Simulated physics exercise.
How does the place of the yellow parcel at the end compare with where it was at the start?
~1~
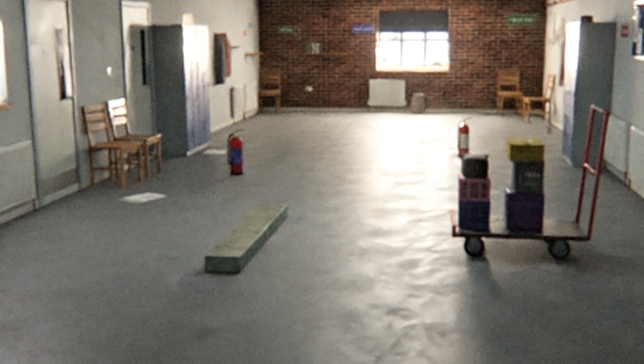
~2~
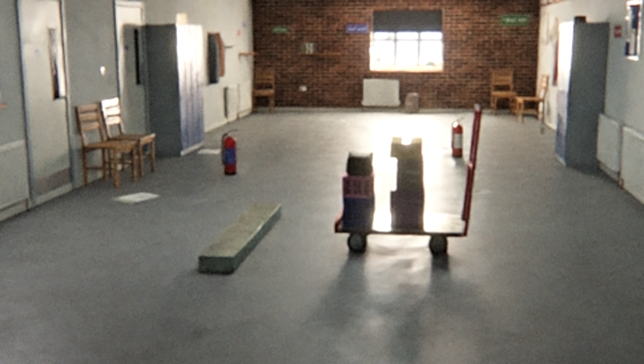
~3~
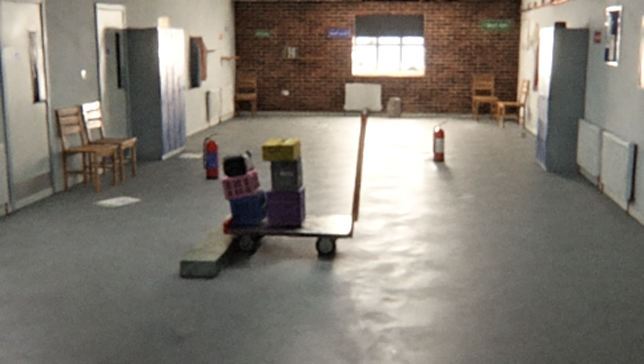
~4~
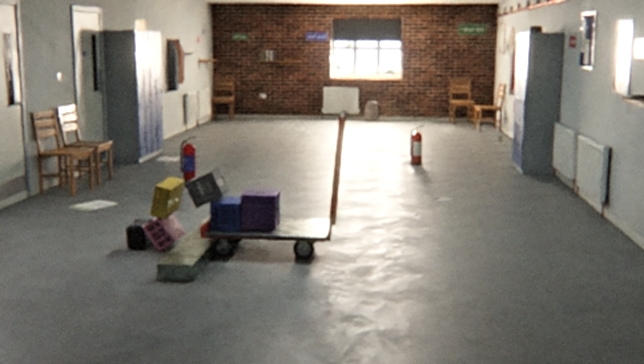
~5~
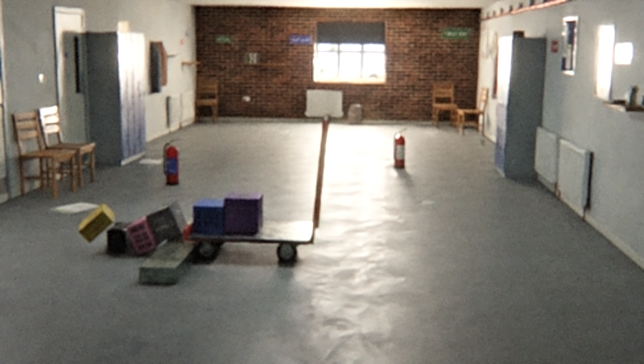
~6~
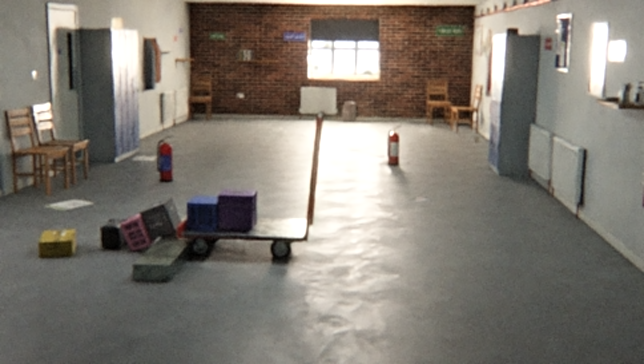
At the start the yellow parcel sits on top of a stack on the cart at the right, and at the end it lies on the floor at the far left, beyond the kerb.
Stock cart rolling left into a low kerb and stopping, four loose boxes tumbling over the front while two stay aboard.
